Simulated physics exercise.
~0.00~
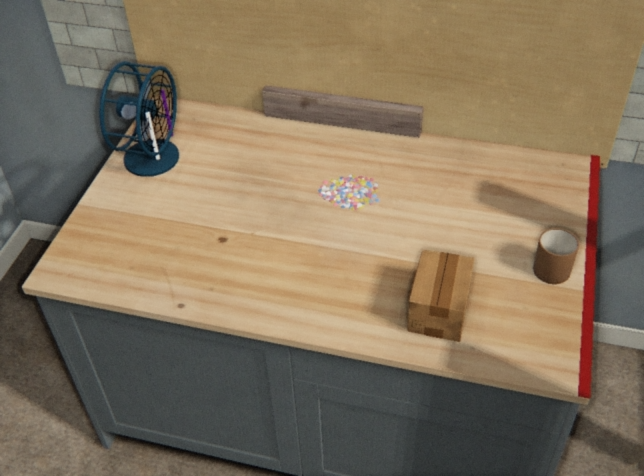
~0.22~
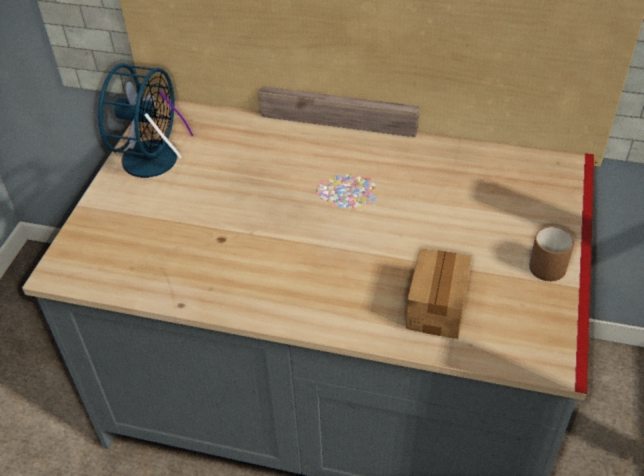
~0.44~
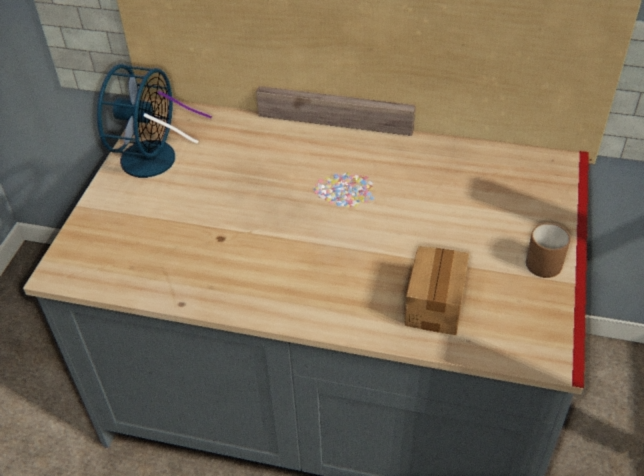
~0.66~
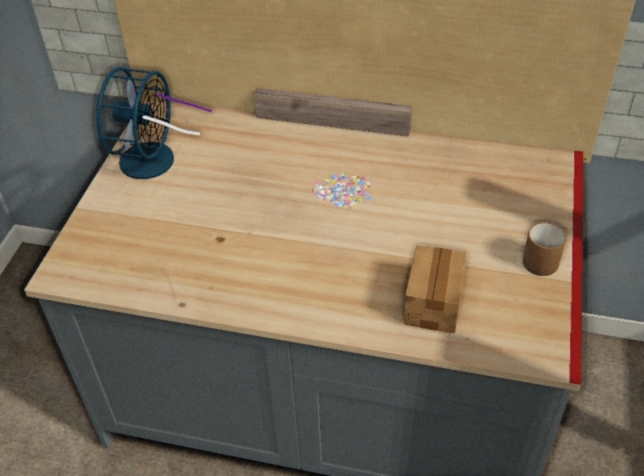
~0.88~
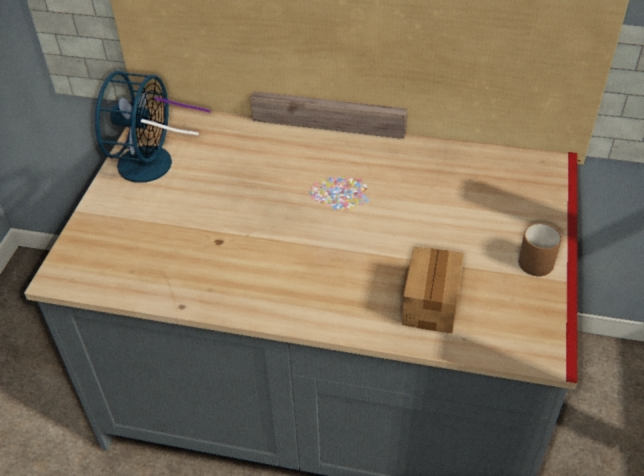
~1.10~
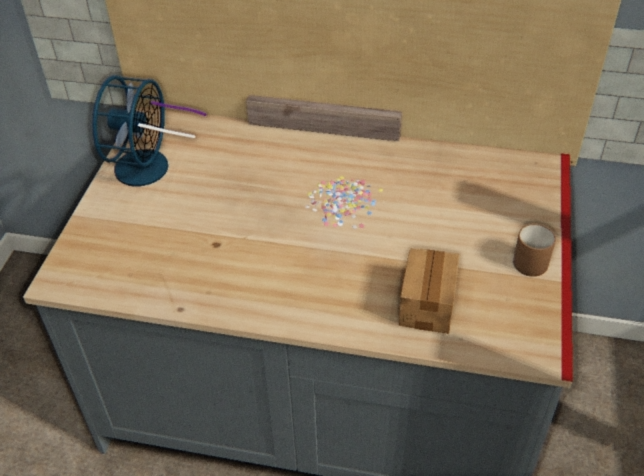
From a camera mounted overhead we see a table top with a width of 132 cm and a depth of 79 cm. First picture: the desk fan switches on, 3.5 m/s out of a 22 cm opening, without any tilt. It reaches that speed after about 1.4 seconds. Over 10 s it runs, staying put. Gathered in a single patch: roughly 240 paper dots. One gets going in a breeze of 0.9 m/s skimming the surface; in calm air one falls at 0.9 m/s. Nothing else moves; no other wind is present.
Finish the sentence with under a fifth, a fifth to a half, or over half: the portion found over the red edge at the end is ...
The portion found there is over half.
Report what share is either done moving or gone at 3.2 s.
90 %.
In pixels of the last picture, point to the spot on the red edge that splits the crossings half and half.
Roughly at pixel (571, 226).
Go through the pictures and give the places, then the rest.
The middle of the paper dots is near (352, 192), none has stirred yet and the mouth of the desk fan is at (140, 109), in the first picture.
The middle of the paper dots is near (350, 190), none has stirred yet and the red edge is centred on (591, 258), in the second picture.
The middle of the paper dots is near (347, 189), none has stirred yet, the top of a board is at (335, 98) and the top of a box is at (439, 274), in the third picture.
The middle of the paper dots is near (345, 190) and none has stirred yet, in the fourth picture.
The middle of the paper dots is near (342, 192) and none has stirred yet, in the fifth picture.
The middle of the paper dots is near (341, 197), the farthest in sight from the desk fan is at (381, 190) and about 40 % have left their places, in the sixth picture.
After 2.0 s, 83 % are on the move or not yet settled, 61 % are over the red edge; the middle of those still in play is near (526, 314).
After 3.2 s, 13 % are on the move or not yet settled, 75 % are over the red edge; the middle of those still in play is near (510, 346).
After 5.5 s, 9 % are on the move or not yet settled, 80 % are over the red edge; the middle of those still in play is near (508, 353).
After 10.0 s, at the end, 81 % are over the red edge; the middle of those still in play is near (490, 356).
